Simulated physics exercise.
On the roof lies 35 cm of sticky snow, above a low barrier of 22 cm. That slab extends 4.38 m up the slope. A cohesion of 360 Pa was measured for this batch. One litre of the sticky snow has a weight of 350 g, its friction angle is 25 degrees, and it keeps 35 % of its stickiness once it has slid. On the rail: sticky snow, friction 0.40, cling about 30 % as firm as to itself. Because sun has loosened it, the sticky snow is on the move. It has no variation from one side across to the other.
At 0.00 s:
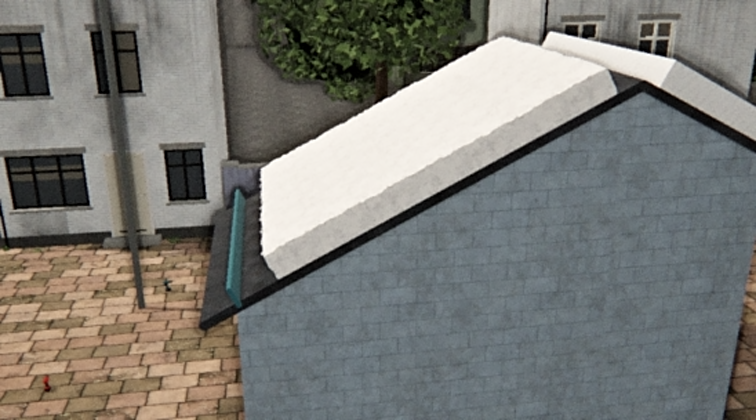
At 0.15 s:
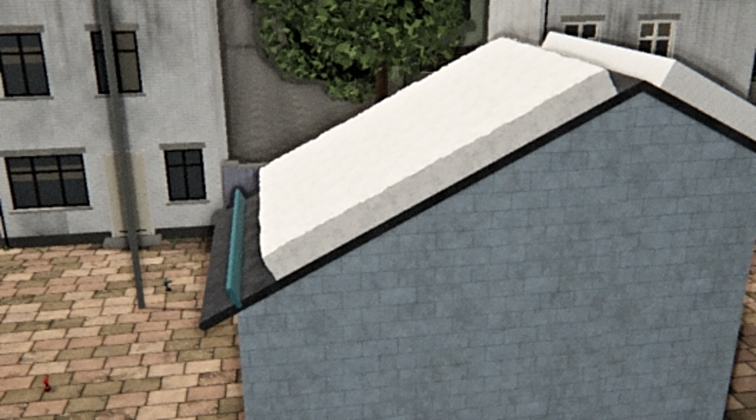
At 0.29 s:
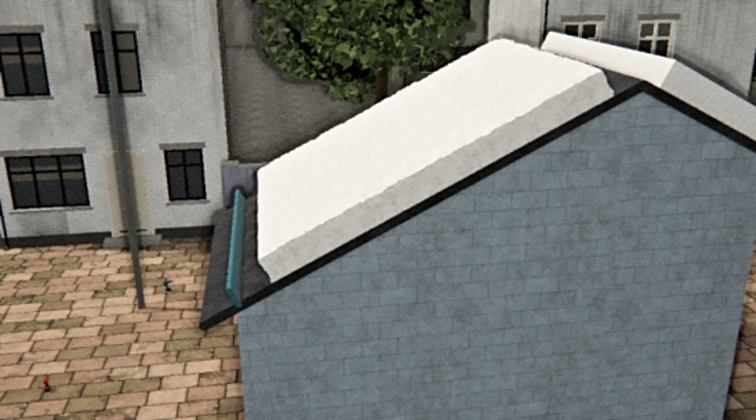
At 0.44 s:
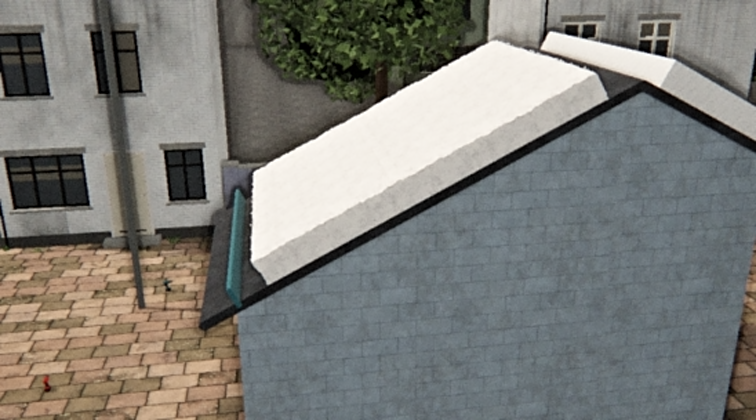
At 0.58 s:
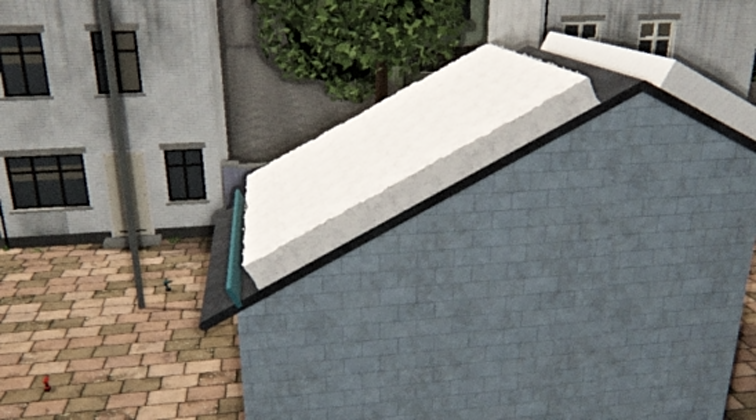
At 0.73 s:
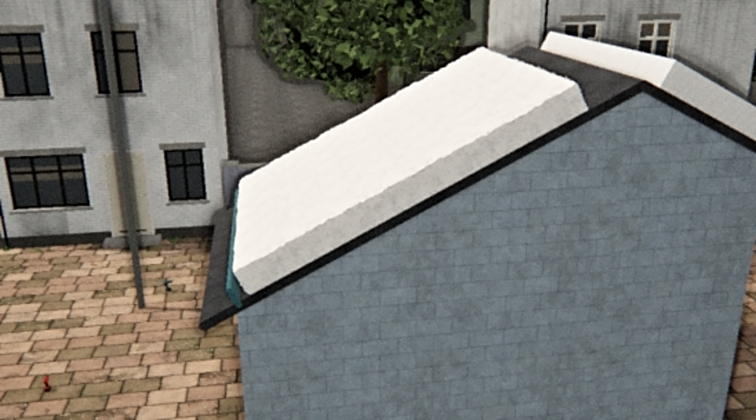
The clip opens on a blue-grey brick building with a thick white slab of snow on its dark roof, above a low teal rail. The slab slides slowly down the slope toward the left, baring a dark strip near the ridge, until its lower edge covers most of the rail.
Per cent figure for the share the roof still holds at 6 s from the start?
Close to 60 percent.
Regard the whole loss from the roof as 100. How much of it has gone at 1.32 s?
Fraction so far: Roughly 0 %.
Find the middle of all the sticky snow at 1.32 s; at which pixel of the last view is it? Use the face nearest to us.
Around (358, 217).
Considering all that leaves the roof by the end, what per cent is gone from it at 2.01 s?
Reading: Approx. 30 per cent.
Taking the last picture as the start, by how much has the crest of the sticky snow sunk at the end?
Roughly 1.0 m.
By 1.32 s, 100 % of the snow is on the roof.
By 2.01 s, 87 % of the snow is on the roof.
By 2.71 s, 74 % of the snow is on the roof.
By 3.40 s, 67 % of the snow is on the roof.
By 6.00 s, at the end, 60 % of the snow is on the roof.
